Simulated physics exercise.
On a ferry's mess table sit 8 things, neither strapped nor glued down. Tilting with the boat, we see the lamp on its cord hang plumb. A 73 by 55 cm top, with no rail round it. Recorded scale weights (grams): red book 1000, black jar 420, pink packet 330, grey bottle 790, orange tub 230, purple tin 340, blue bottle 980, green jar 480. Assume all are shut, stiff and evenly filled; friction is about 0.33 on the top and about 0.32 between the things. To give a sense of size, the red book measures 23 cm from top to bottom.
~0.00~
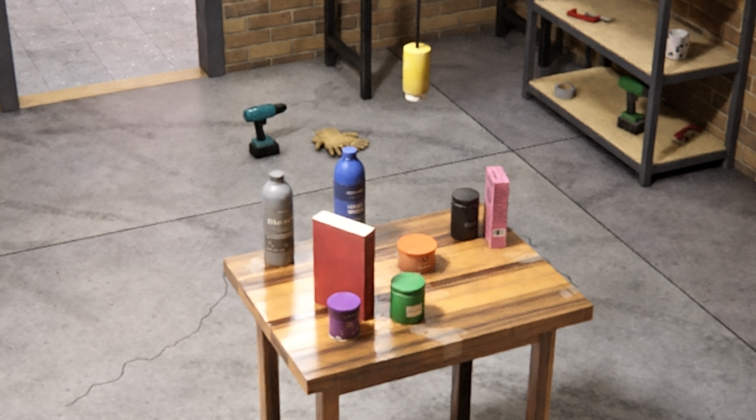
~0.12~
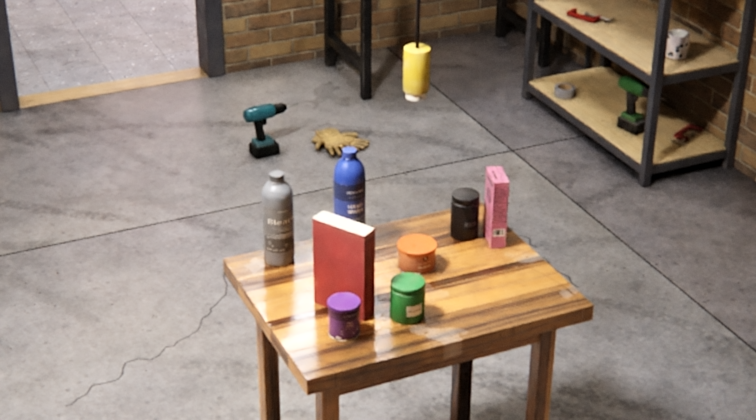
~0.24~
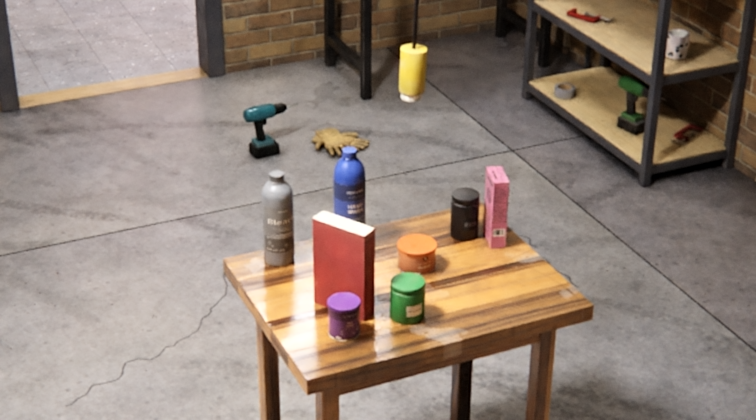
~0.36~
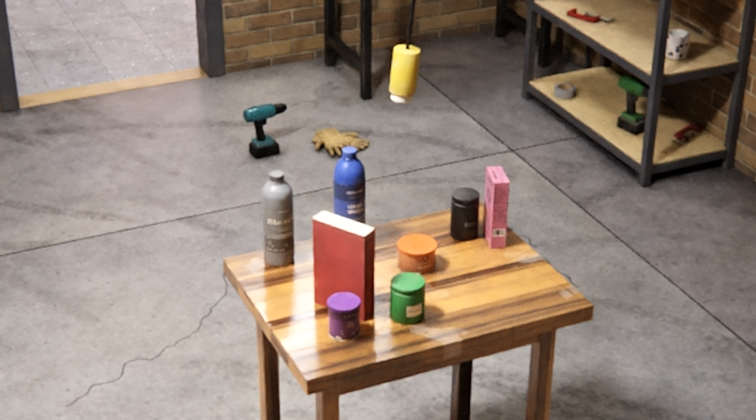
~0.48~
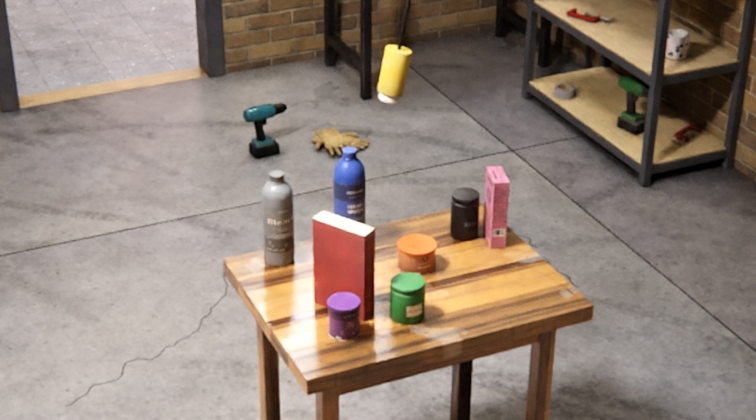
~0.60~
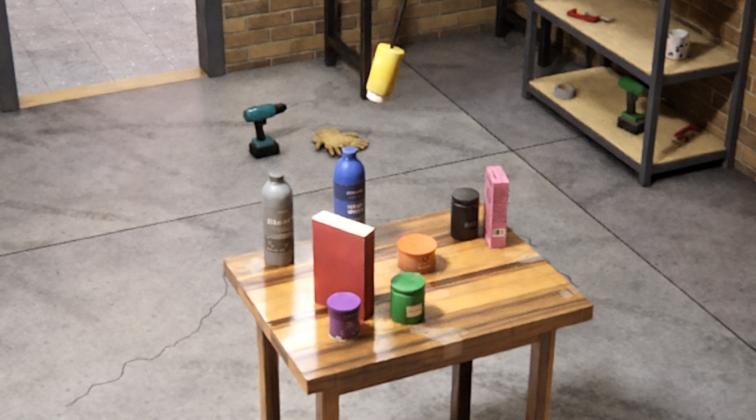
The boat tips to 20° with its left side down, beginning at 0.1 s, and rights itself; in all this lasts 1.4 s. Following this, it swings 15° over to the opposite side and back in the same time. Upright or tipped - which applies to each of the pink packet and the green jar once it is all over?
Pink packet: Tipped. Green jar: Upright.
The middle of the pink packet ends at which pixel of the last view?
It stops at about (456, 235).
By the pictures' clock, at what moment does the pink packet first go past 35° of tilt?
Around 1.0 seconds.
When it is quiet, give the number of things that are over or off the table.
In total, 2.
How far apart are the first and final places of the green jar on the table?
Net distance near 1 cm.
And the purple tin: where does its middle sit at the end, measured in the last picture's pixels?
Rest position, about (321, 337) px.
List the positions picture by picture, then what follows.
Boat level; pink packet (496, 207); green jar (407, 299), in the first picture.
Boat level; grey bottle (278, 217); orange tub (417, 255), in the second picture.
Heel 2°, left side down; purple tin (344, 317); blue bottle (350, 198), in the third picture.
Heel 6°, left side down; red book (344, 266); black jar (465, 214), in the fourth picture.
Heel 11°, left side down; grey bottle (278, 217); orange tub (417, 255), in the fifth picture.
Heel 16°, left side down; pink packet (496, 207); green jar (407, 299), in the sixth picture.
After 1.10 s, heel 12°, left side down; pink packet 42° off its base near (468, 213); red book on its side; black jar moved 10 cm.
After 1.40 s, heel 1°, left side down; red book now off the table; pink packet on its side near (456, 236); black jar moved 17 cm.
In the end (3.4 s), off the table and tipped over, red book; toppled on the table, pink packet; not toppled but over 5 cm from the start, black jar and purple tin; the other 4 under 5 cm from the start. In the last view, pink packet near (456, 235), green jar near (403, 300).
